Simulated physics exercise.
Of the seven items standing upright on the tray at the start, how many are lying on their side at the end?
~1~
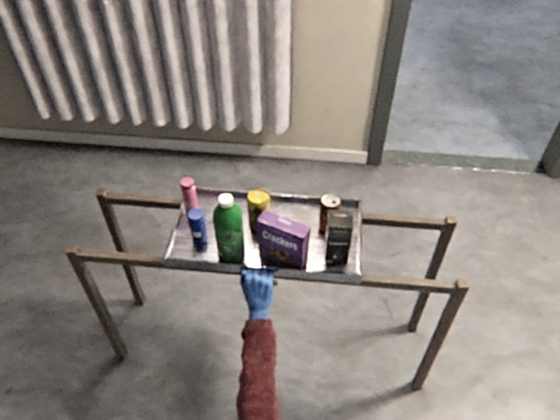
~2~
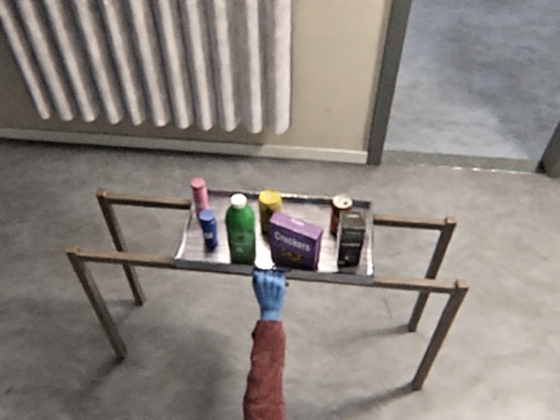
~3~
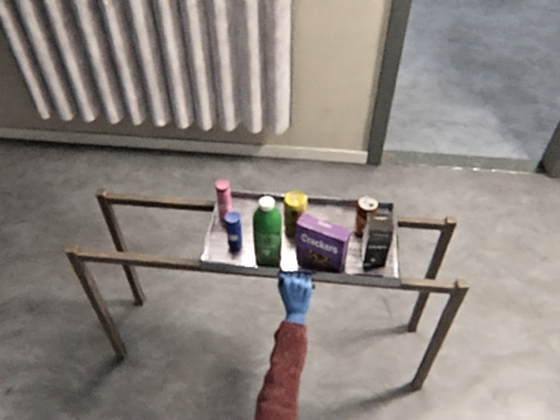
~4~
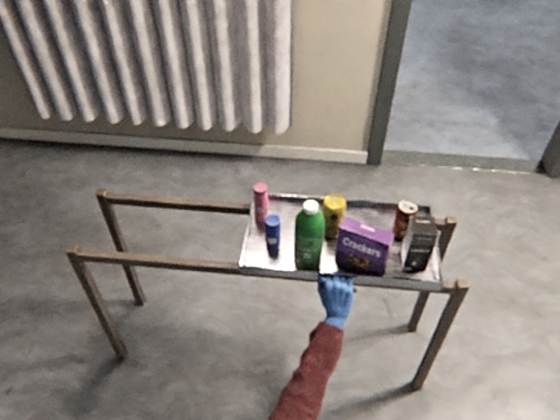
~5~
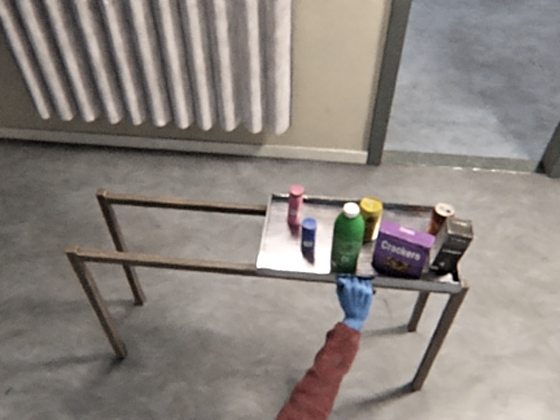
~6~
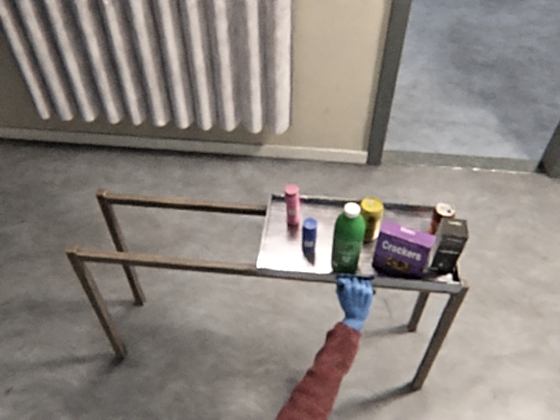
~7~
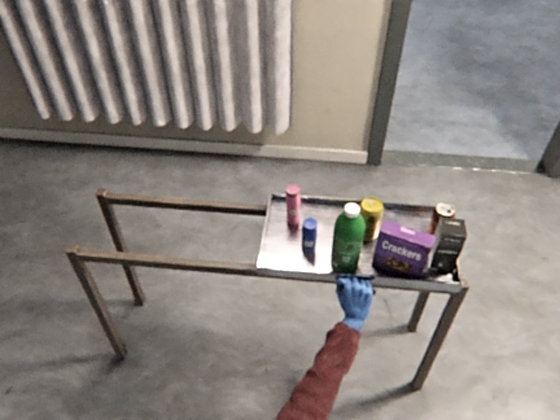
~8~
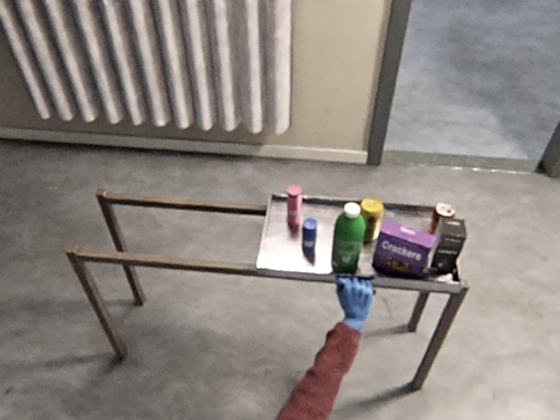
None of them are lying on their side; all seven items are still standing upright on the tray.
